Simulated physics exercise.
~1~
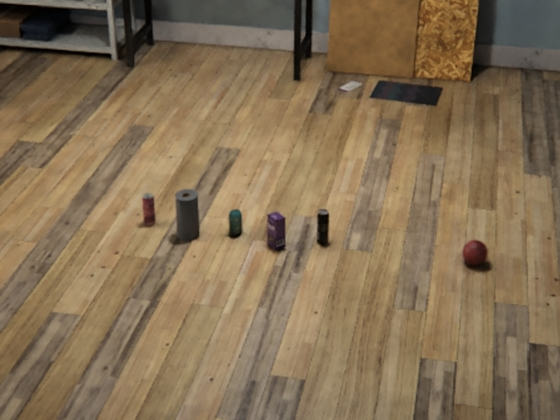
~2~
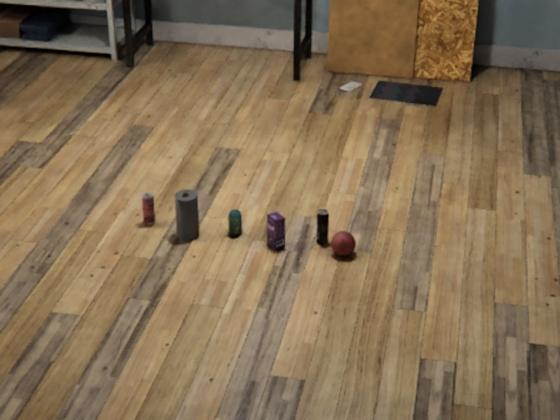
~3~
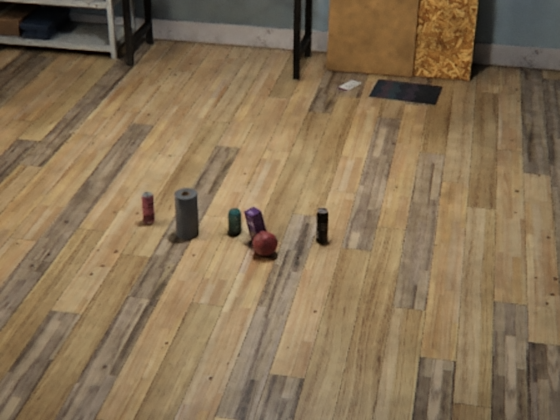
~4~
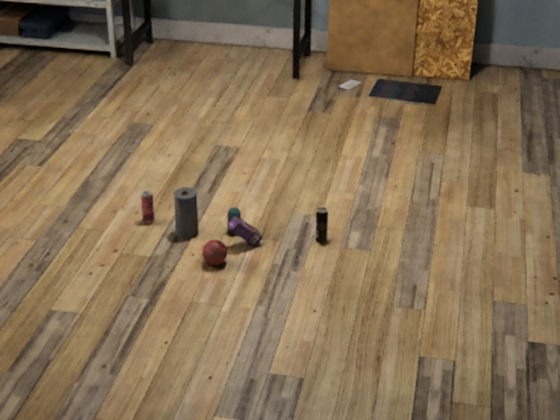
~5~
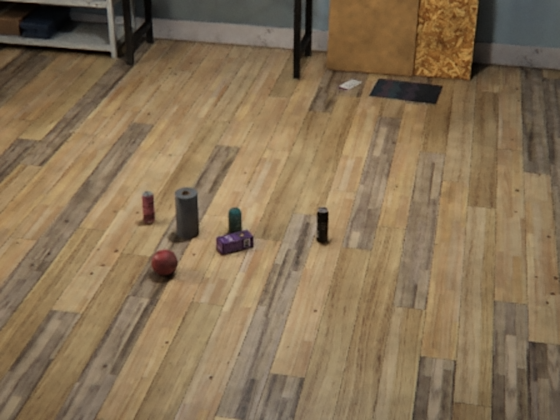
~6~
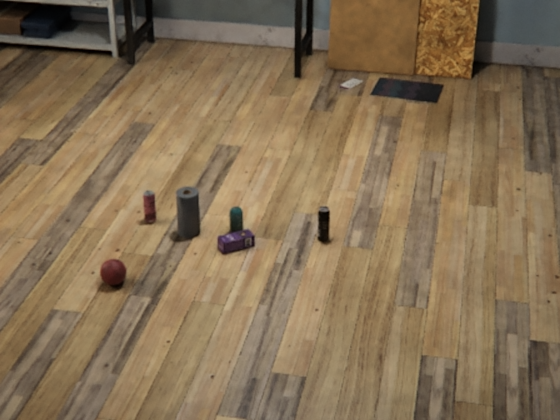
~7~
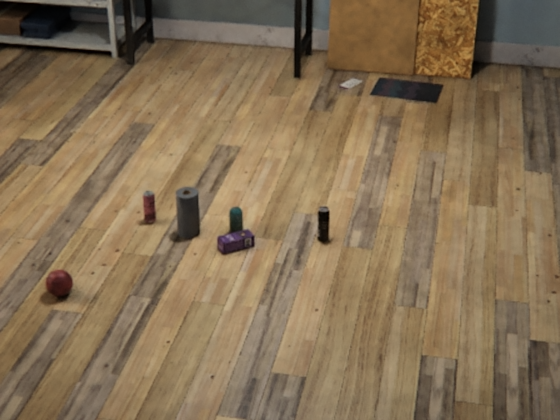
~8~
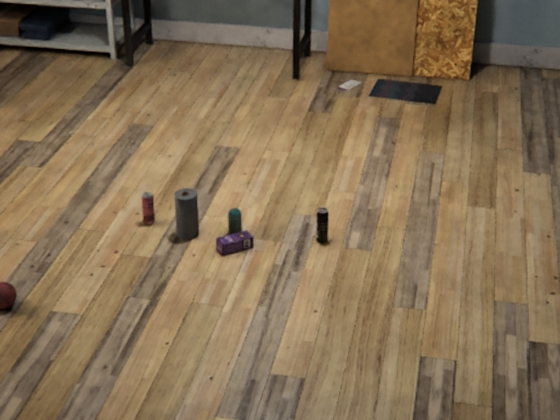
A red ball rolled left across the wooden floor past a black can and knocked over a purple carton, then kept rolling to the left edge of view, leaving the carton on its side while the cans and grey roll stayed upright.
